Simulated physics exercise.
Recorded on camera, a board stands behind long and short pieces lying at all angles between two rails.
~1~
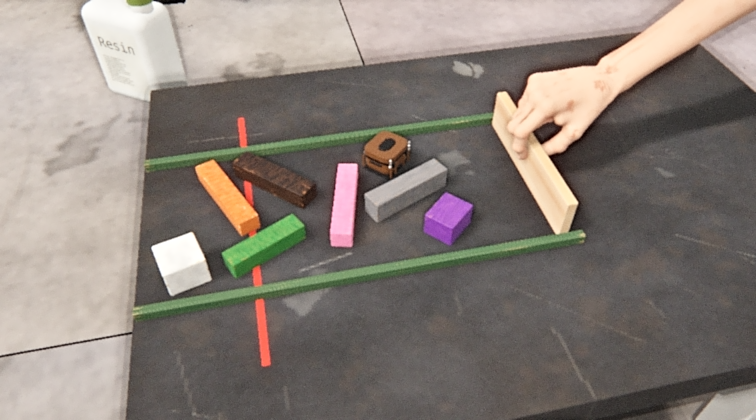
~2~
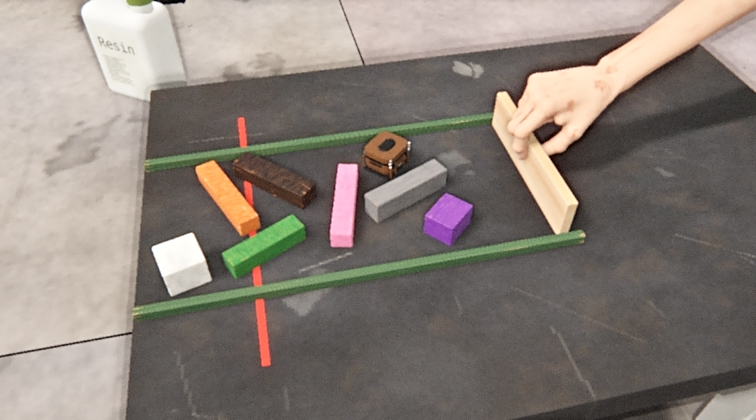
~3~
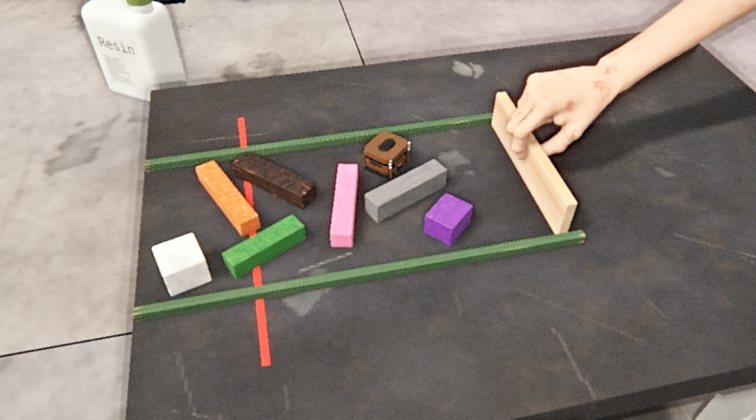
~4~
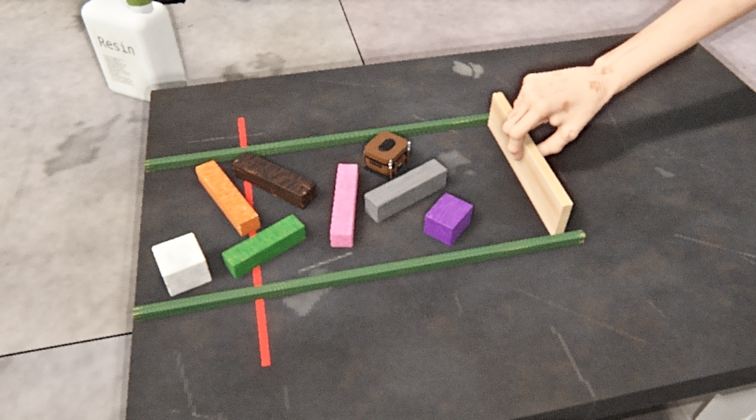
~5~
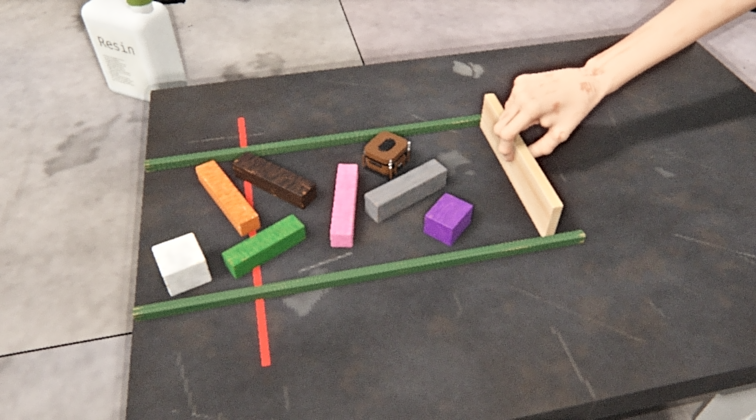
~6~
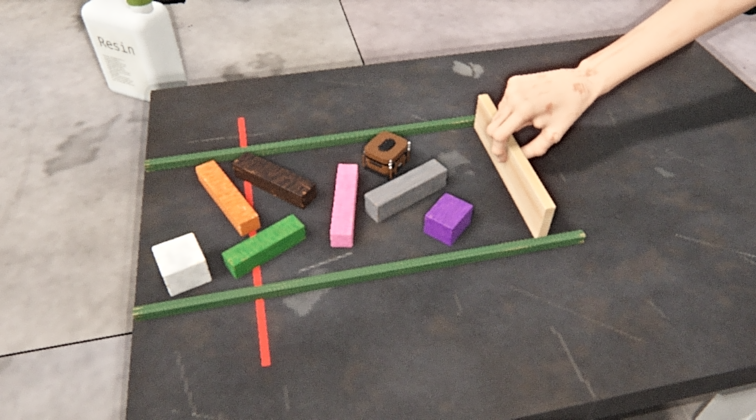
A hand grips an upright pale wooden board at the right of a dark, scratched tabletop, seen from above at an angle. Between two green rails lie white and purple blocks, a brown case, and orange, black, green, pink and grey bars, with red tape crossing at left and a resin bottle behind. The hand slides the board slightly left; the pieces and camera stay still.
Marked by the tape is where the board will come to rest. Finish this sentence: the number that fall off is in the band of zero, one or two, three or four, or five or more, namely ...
Namely one or two.
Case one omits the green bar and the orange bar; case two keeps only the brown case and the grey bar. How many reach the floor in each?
First 0, then 0.
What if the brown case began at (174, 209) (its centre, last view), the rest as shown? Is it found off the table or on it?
It drops down.
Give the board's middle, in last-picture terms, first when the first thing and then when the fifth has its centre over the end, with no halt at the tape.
The middle is near (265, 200) first and near (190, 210) after.
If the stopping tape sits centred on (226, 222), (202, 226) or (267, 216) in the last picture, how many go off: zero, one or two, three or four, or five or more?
Taken in the order given: One or two, three to four, not one.
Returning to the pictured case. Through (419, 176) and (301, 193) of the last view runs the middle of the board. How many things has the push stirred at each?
4 at one spot and 8 at the other.
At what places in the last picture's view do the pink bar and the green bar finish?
First (200, 236), then (165, 255).
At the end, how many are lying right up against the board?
In total, 3.
Early on, none off yet; white block at rest near (182, 264); orange bar at rest near (227, 197); green bar at rest near (265, 246).
Finally, the number that fall off is one or two; lost, white block.
